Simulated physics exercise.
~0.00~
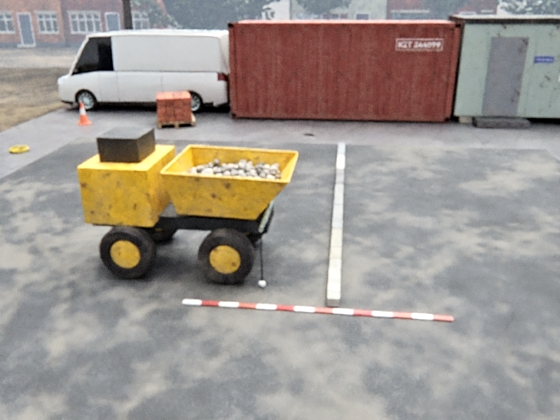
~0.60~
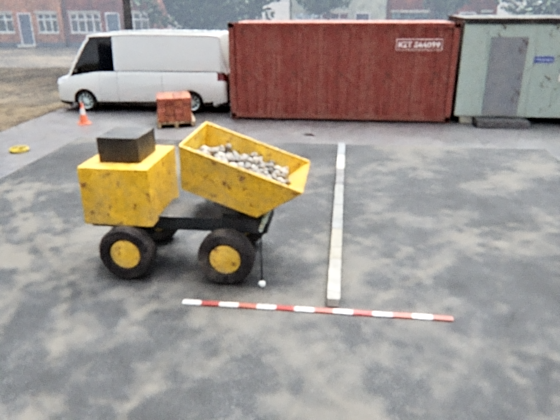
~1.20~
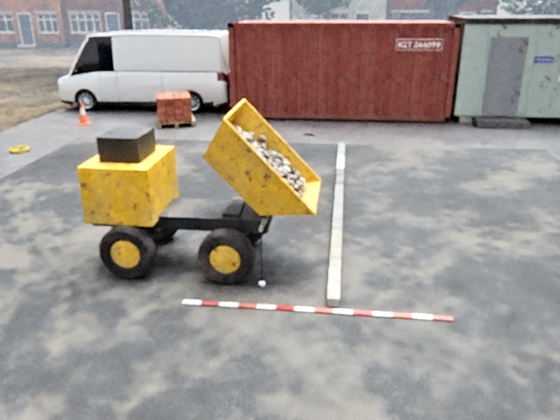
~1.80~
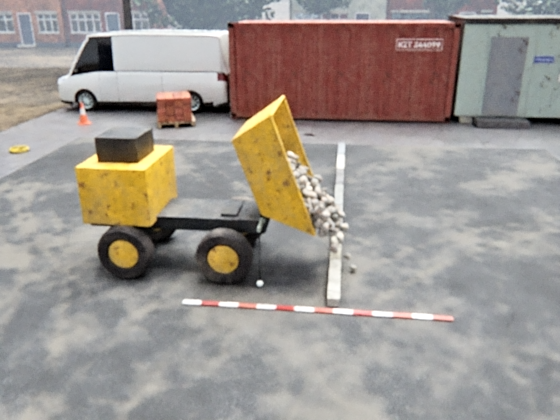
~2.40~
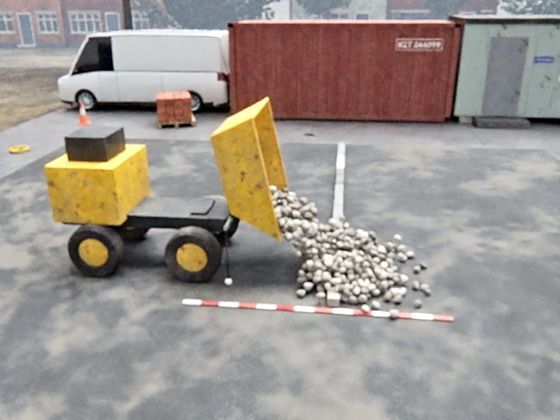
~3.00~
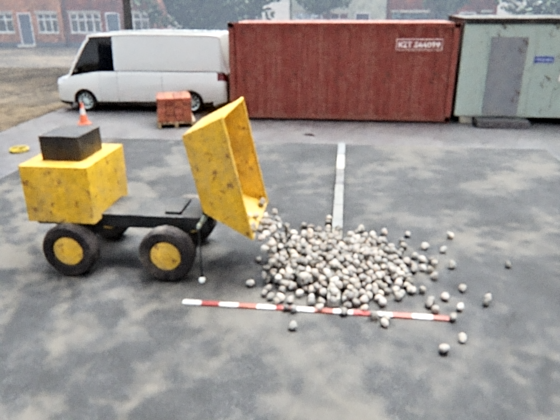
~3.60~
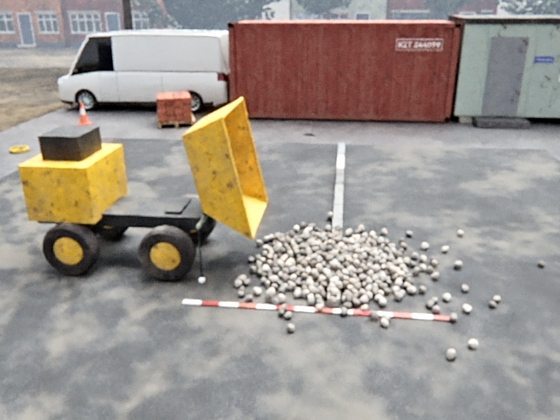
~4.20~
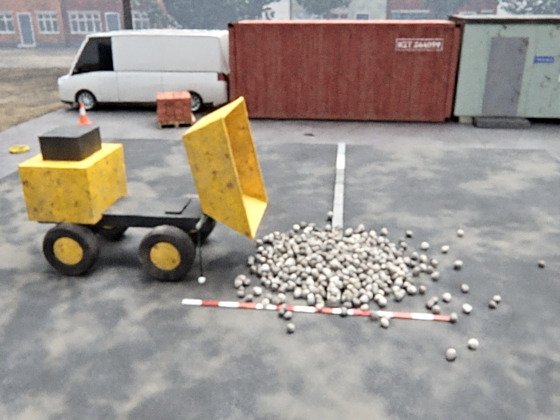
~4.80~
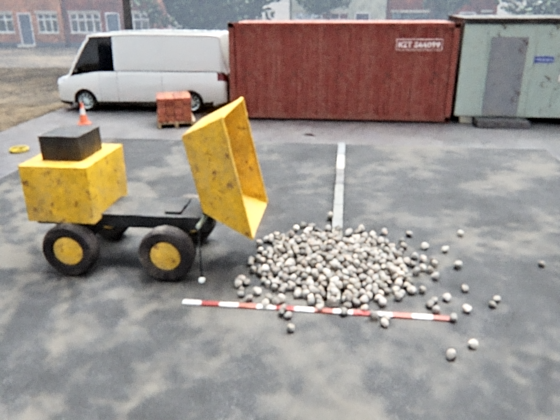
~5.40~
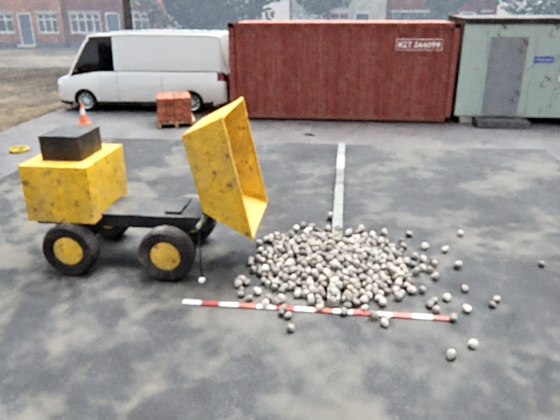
The clip opens on a yellow site dumper loaded with rounded grey stones, standing on a paved yard before a white van and a red container, with a pale kerb and a red-and-white staff to its right. The skip tips forward to the right, steadily steepening while the stones stay inside at first. Then they begin spilling from its lower lip towards the kerb. As the dumper draws back to the left, the stones pour out and spread across the kerb. The skip ends empty and steeply tilted, beside a low, still heap lying on both sides of the kerb, with a few stones scattered beyond.
